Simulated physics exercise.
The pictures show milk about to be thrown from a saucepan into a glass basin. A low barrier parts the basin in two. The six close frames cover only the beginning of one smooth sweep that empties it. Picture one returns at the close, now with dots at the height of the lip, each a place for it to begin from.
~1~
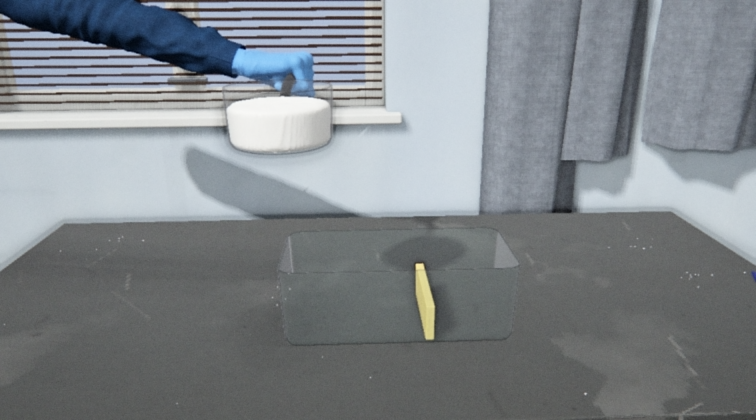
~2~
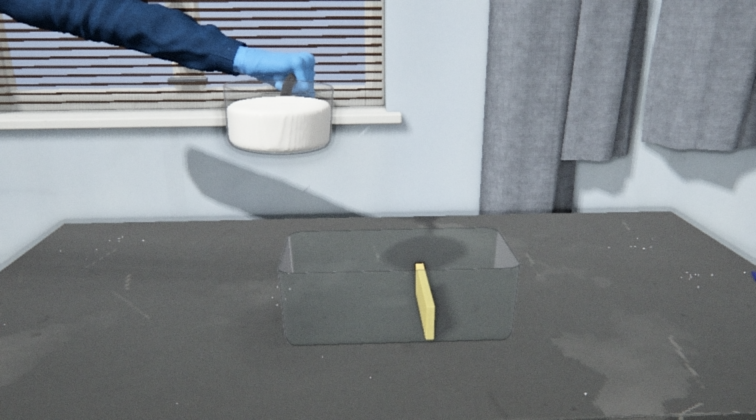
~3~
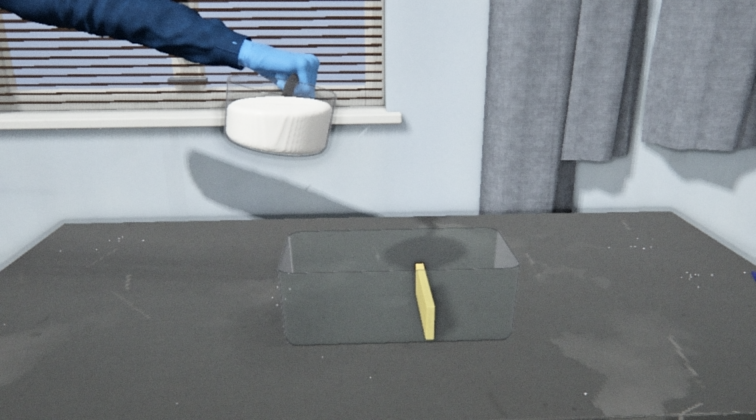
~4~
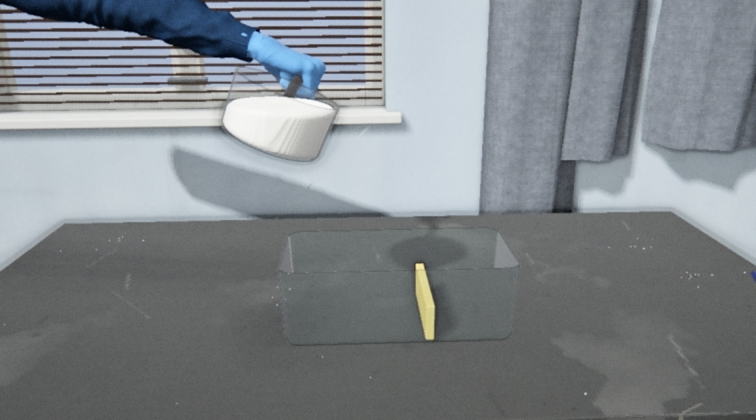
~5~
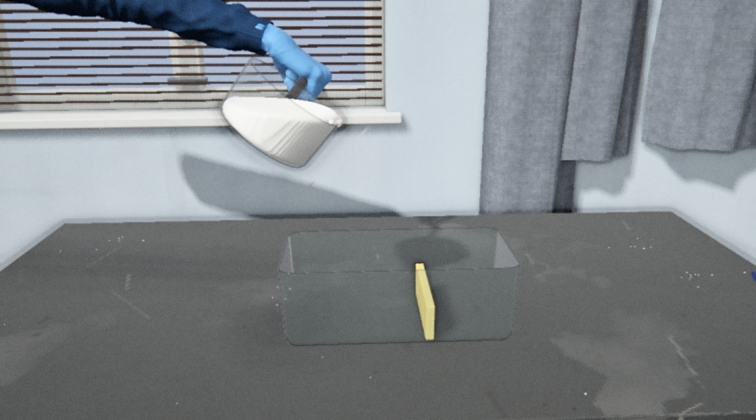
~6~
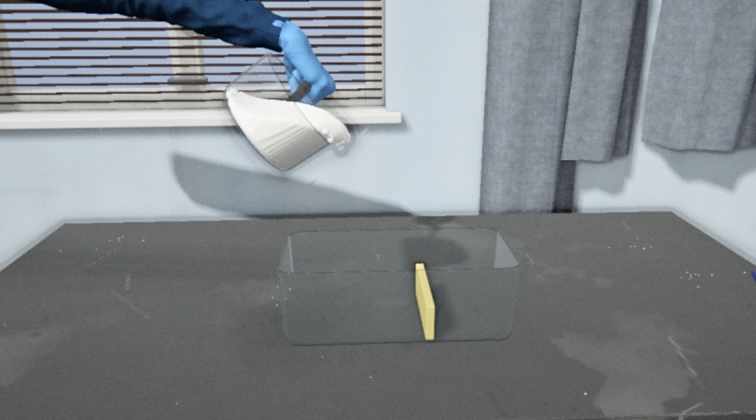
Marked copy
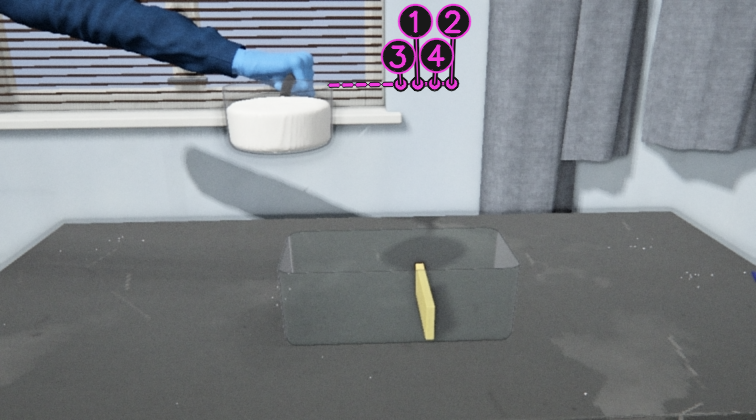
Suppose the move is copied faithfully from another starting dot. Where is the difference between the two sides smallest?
Go for 3.
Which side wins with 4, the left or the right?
More ends on the right.
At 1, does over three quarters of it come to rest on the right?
No.
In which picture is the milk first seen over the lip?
In picture 5.
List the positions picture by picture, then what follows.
In the first frame, upright, lip at (330, 85); basin from (285, 342) to (512, 336); top of the wall at (425, 283); nothing has left yet.
In the second frame, tipped about 3°, lip at (331, 87); nothing has left yet.
In the third frame, tipped about 11°, lip at (334, 95); nothing has left yet.
In the fourth frame, tipped about 23°, lip at (338, 107); nothing has left yet.
In the fifth frame, tipped about 38°, lip at (338, 123); milk is over the lip, down to (338, 123).
In the sixth frame, tipped about 56°, lip at (333, 139); milk is over the lip, down to (341, 148).
On the marked copy, 1 at (417, 84); 2 at (451, 83); 3 at (400, 84); 4 at (434, 83).
If 1 is chosen, about 35 % ends left of the wall and 58 % right of it; 7 % is lost outside.
If 2 is chosen, about 18 % ends left of the wall and 72 % right of it; 11 % is lost outside.
If 3 is chosen, about 50 % ends left of the wall and 44 % right of it; 6 % is lost outside.
If 4 is chosen, about 15 % ends left of the wall and 72 % right of it; 13 % is lost outside.
